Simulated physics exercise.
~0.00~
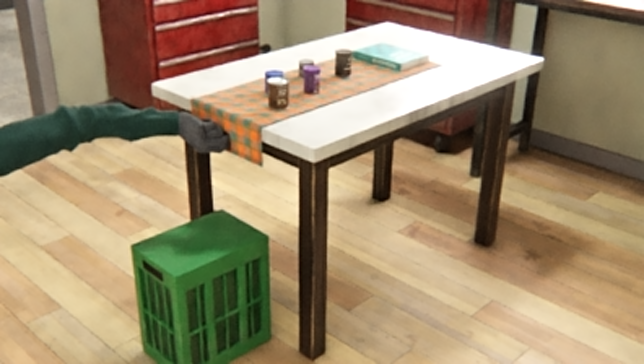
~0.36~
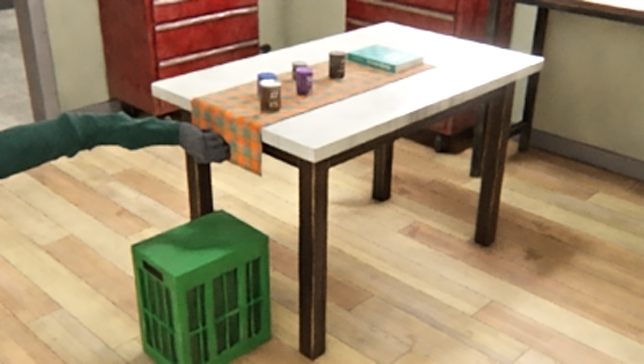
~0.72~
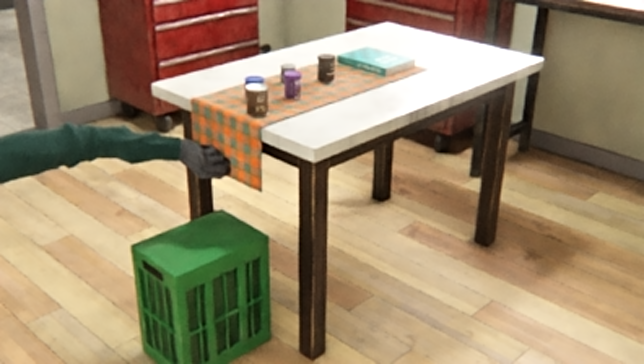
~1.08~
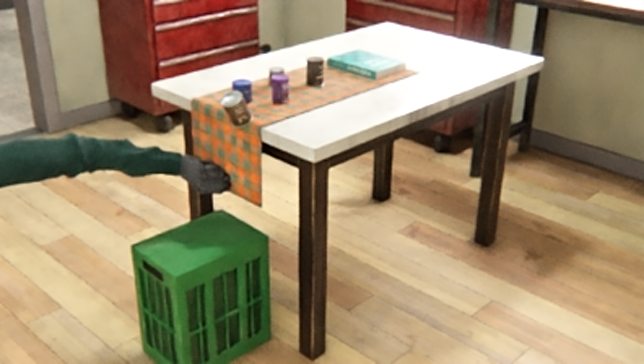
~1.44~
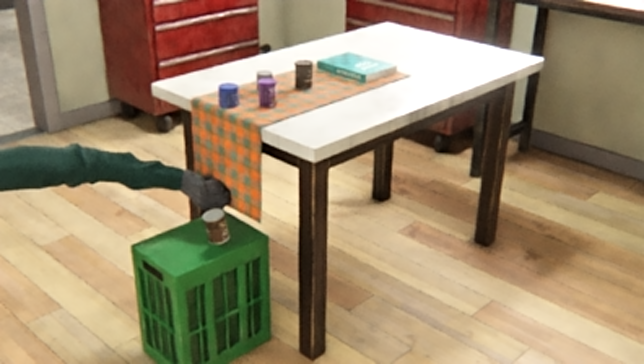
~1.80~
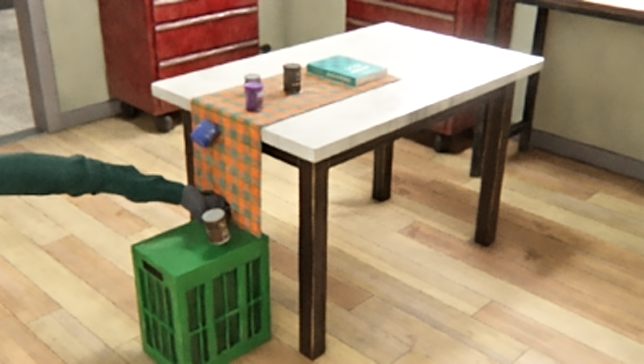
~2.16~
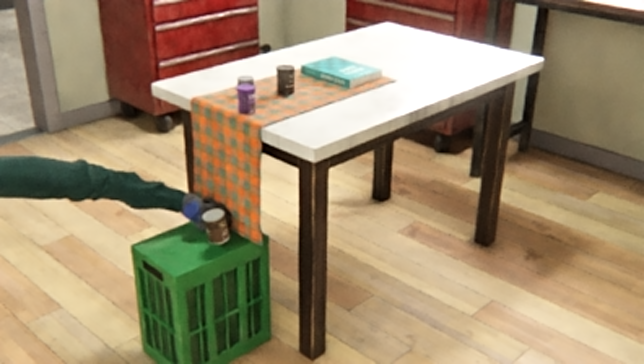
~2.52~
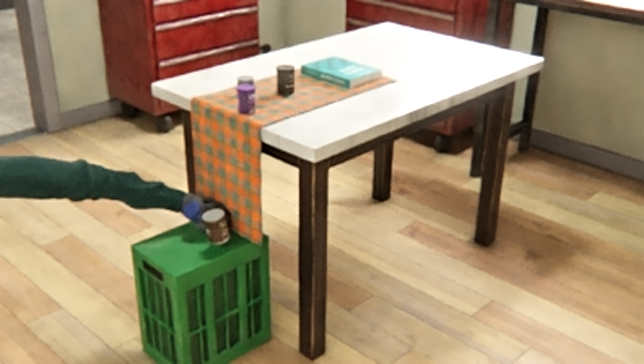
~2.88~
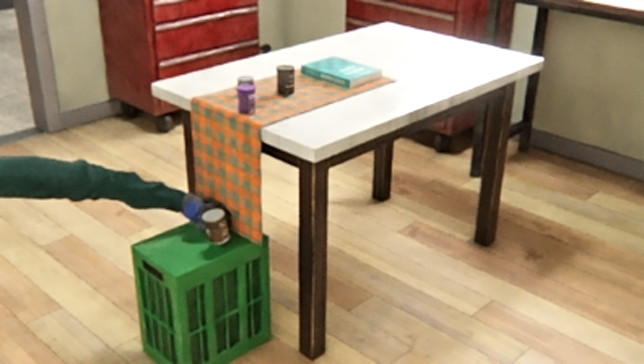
A dark-gloved hand in a green sleeve grips the hanging end of an orange checked cloth and draws it down the left end of a white-topped table. The small containers and a teal book riding on the cloth slide left toward the edge. A brown can reaches the edge first, tips over and drops onto the green crate below. As the hand keeps pulling, a blue pot follows it over and lands beside the brown can, close to the hand. The cloth then stops, leaving the purple can, a dark container and the book on the table.
